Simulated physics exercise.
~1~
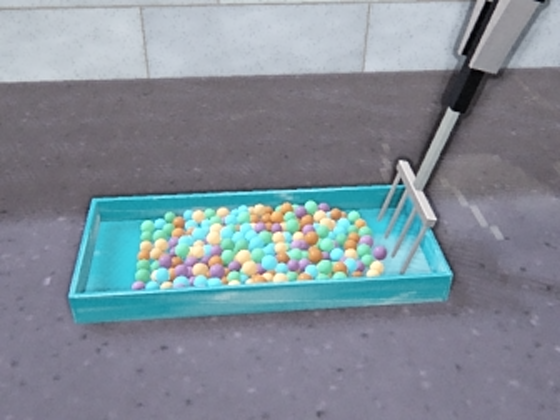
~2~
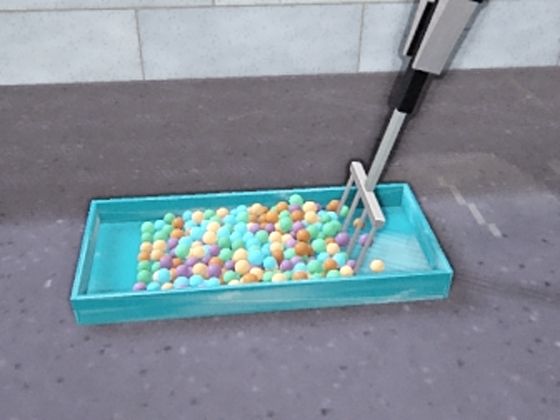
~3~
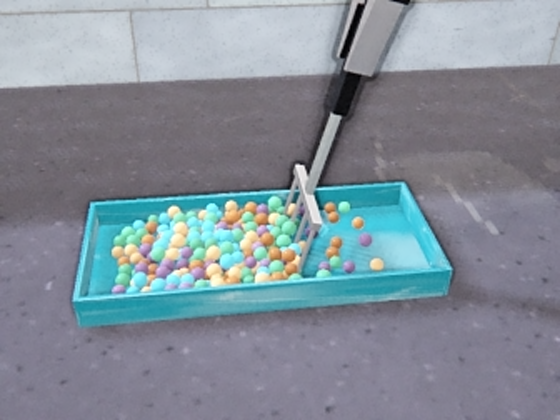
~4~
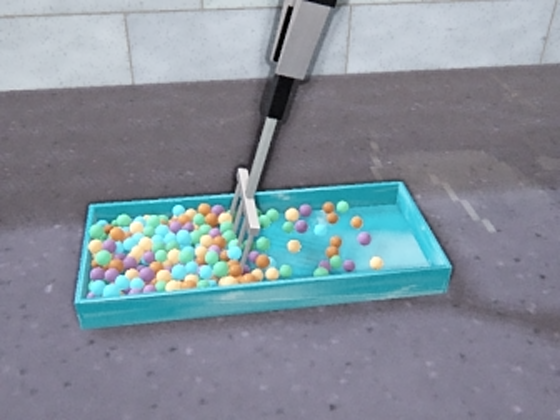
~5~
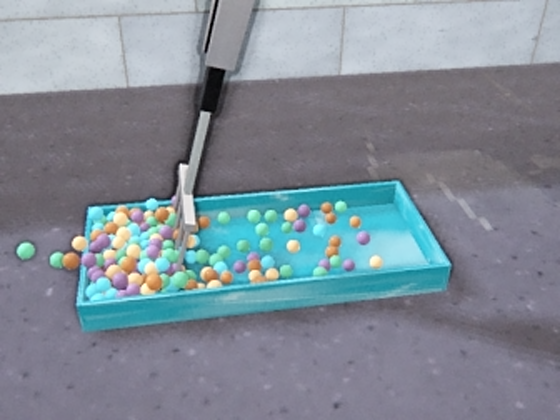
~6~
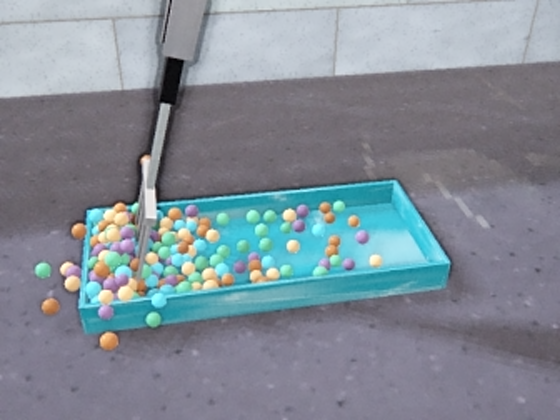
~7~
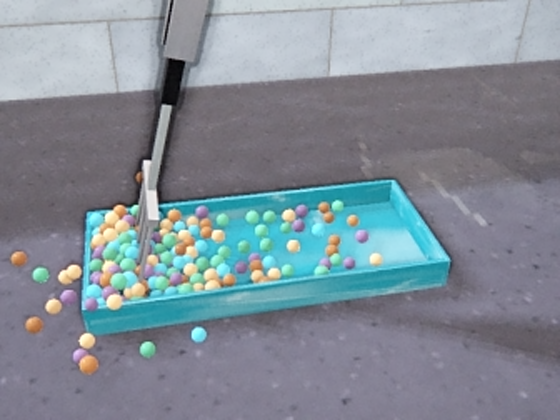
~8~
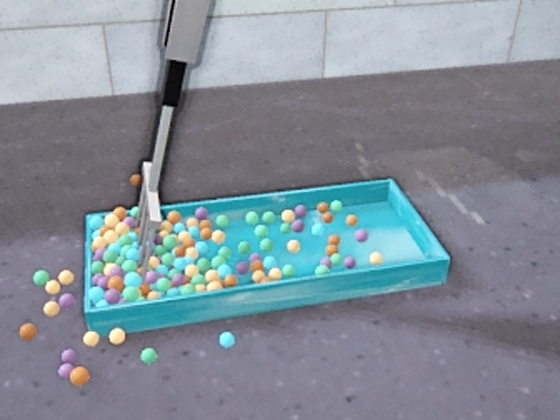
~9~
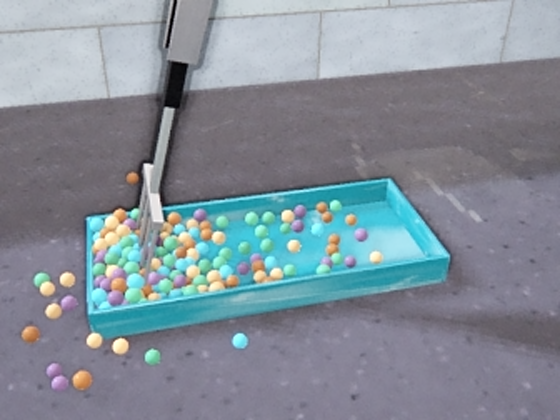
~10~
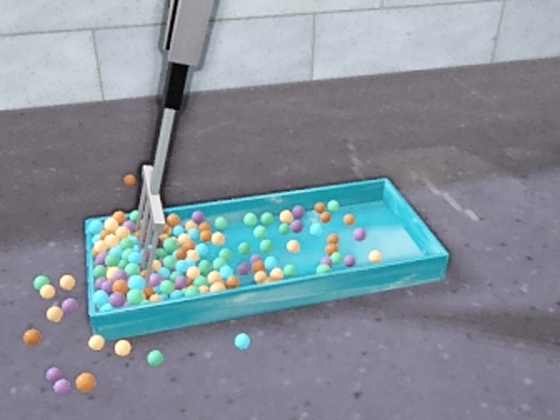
Robot arm with a rake pushing colourful round sweets leftward along a turquoise tray, spilling some over the end onto the tabletop.
